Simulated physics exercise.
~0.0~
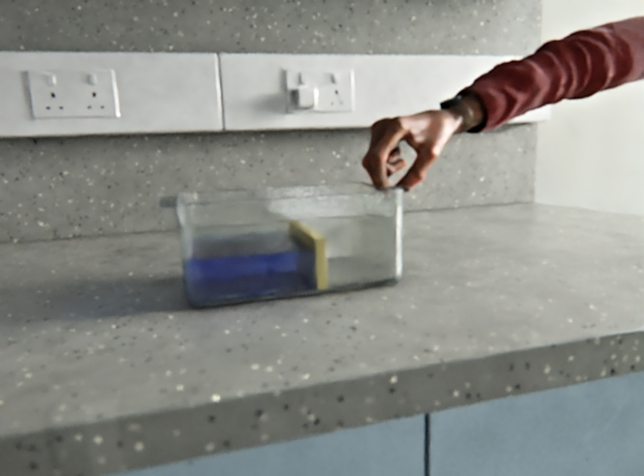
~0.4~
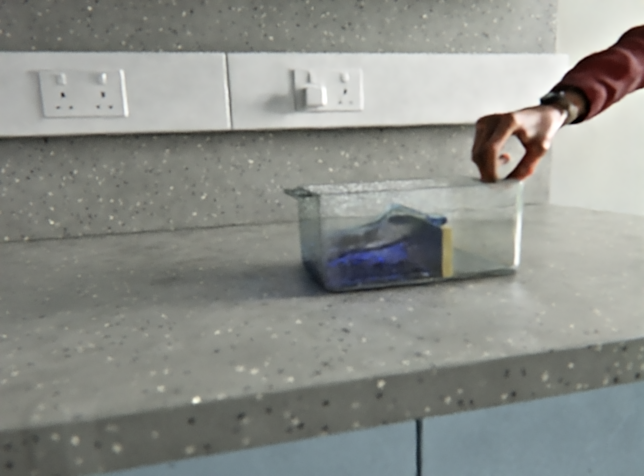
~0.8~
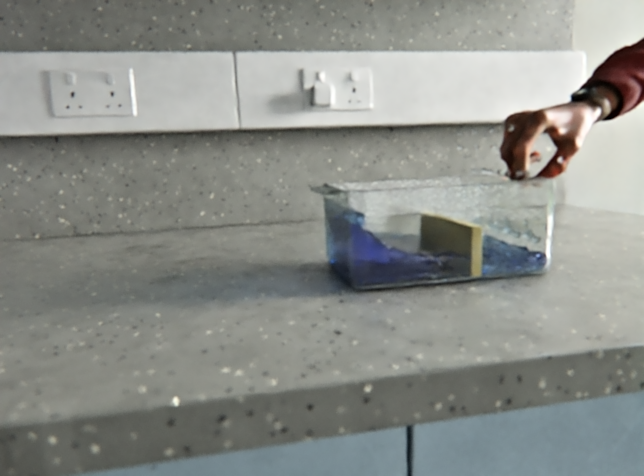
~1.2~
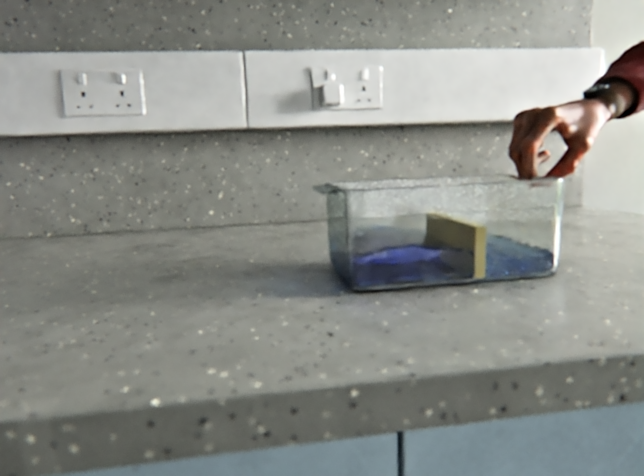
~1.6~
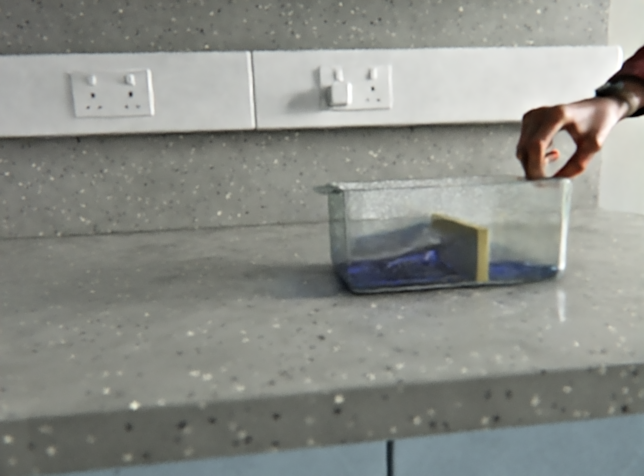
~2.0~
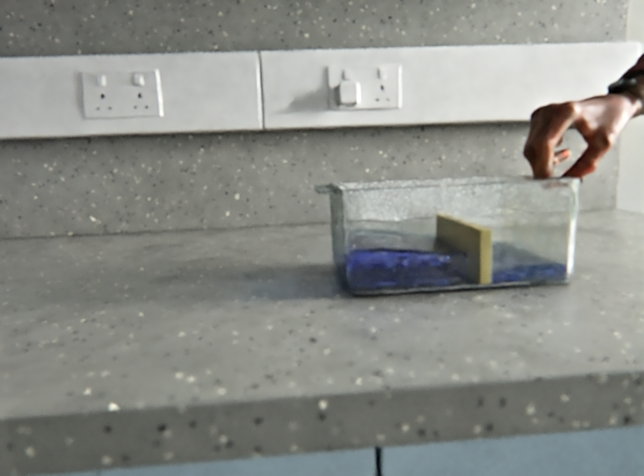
Glass box pulled right by a hand on a speckled counter, blue liquid sloshing past its yellowish divider and settling in both parts.
